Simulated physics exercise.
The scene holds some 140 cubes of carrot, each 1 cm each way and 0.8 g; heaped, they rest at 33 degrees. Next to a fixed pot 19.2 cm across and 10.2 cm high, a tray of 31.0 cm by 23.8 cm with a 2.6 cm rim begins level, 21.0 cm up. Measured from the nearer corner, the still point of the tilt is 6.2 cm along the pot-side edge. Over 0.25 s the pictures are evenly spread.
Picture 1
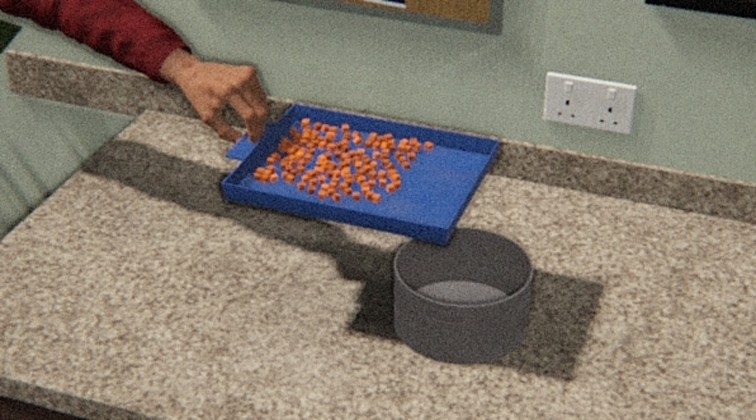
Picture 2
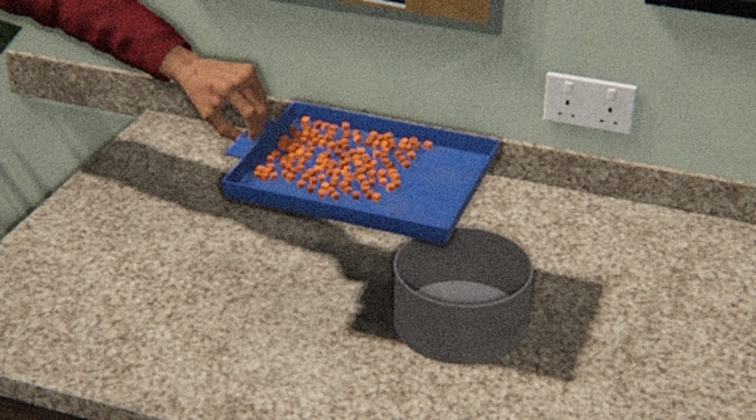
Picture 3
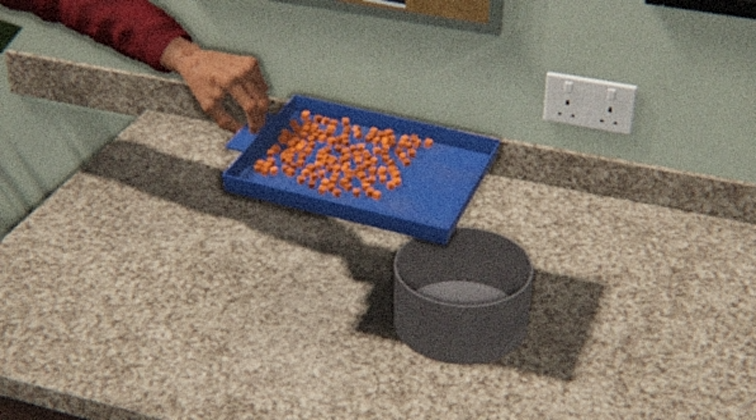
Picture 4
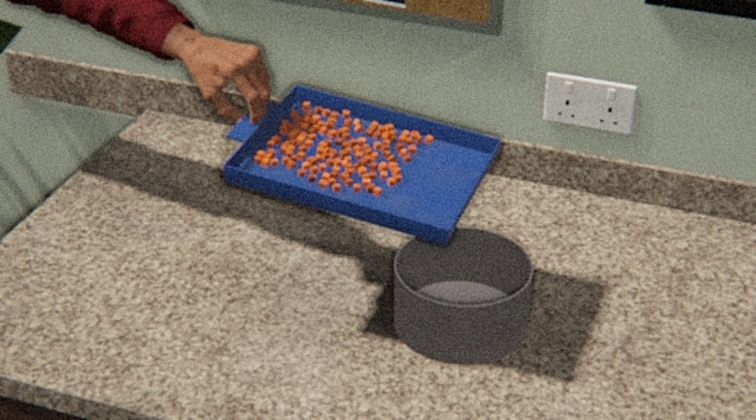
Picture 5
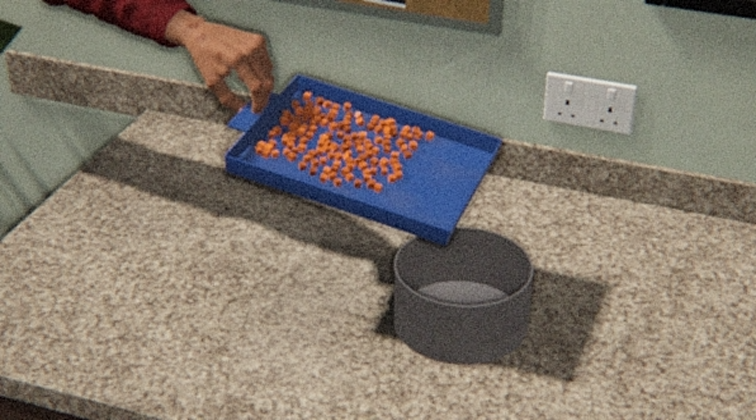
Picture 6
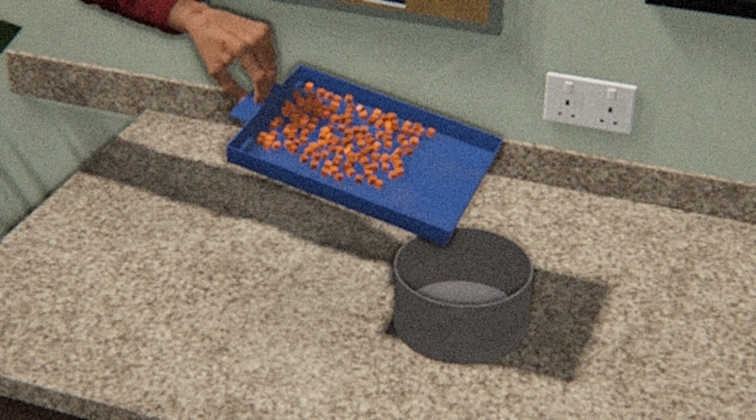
We see a hand holding a blue tray of small orange carrot cubes above a speckled counter, beside a dark grey pot; the hand gradually raises the tray's left side, tilting it down towards the right, while the cubes barely shift.
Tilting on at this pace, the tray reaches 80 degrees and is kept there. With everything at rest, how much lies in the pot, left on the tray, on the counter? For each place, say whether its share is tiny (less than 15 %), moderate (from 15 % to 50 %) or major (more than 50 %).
Pot: That should get only a little; tray: That should get more than half; counter: That should get a moderate amount.
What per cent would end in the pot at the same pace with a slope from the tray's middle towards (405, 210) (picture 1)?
Something like 0 per cent of the pieces.
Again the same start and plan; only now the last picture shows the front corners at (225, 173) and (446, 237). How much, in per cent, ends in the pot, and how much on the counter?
Final per cent - pot 0, counter 50.
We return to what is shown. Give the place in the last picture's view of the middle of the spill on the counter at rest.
Spill centre at rest: About (605, 363).
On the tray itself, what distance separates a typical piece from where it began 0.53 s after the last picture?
Displacement on the tray: About 6 cm.
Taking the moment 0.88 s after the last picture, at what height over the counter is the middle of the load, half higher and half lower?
Roughly 22 centimetres, give or take.
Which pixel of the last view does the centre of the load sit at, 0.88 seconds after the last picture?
Close to pixel (479, 197).
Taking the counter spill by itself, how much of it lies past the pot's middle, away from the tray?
Roughly 100 percent of the spill.
Then, 0.53 s after the last picture, tilt 44 degrees; the tray holds 100 %, the pot 0 %.
Then, 0.88 s after the last picture, tilt 66 degrees; the tray holds 65 %, the pot 0 %.
Then, 1.32 s after the last picture, tilt 80 degrees; the tray holds 60 %, the pot 5 %.
In the end, pot 5 %, tray 60 %, counter 35 %.
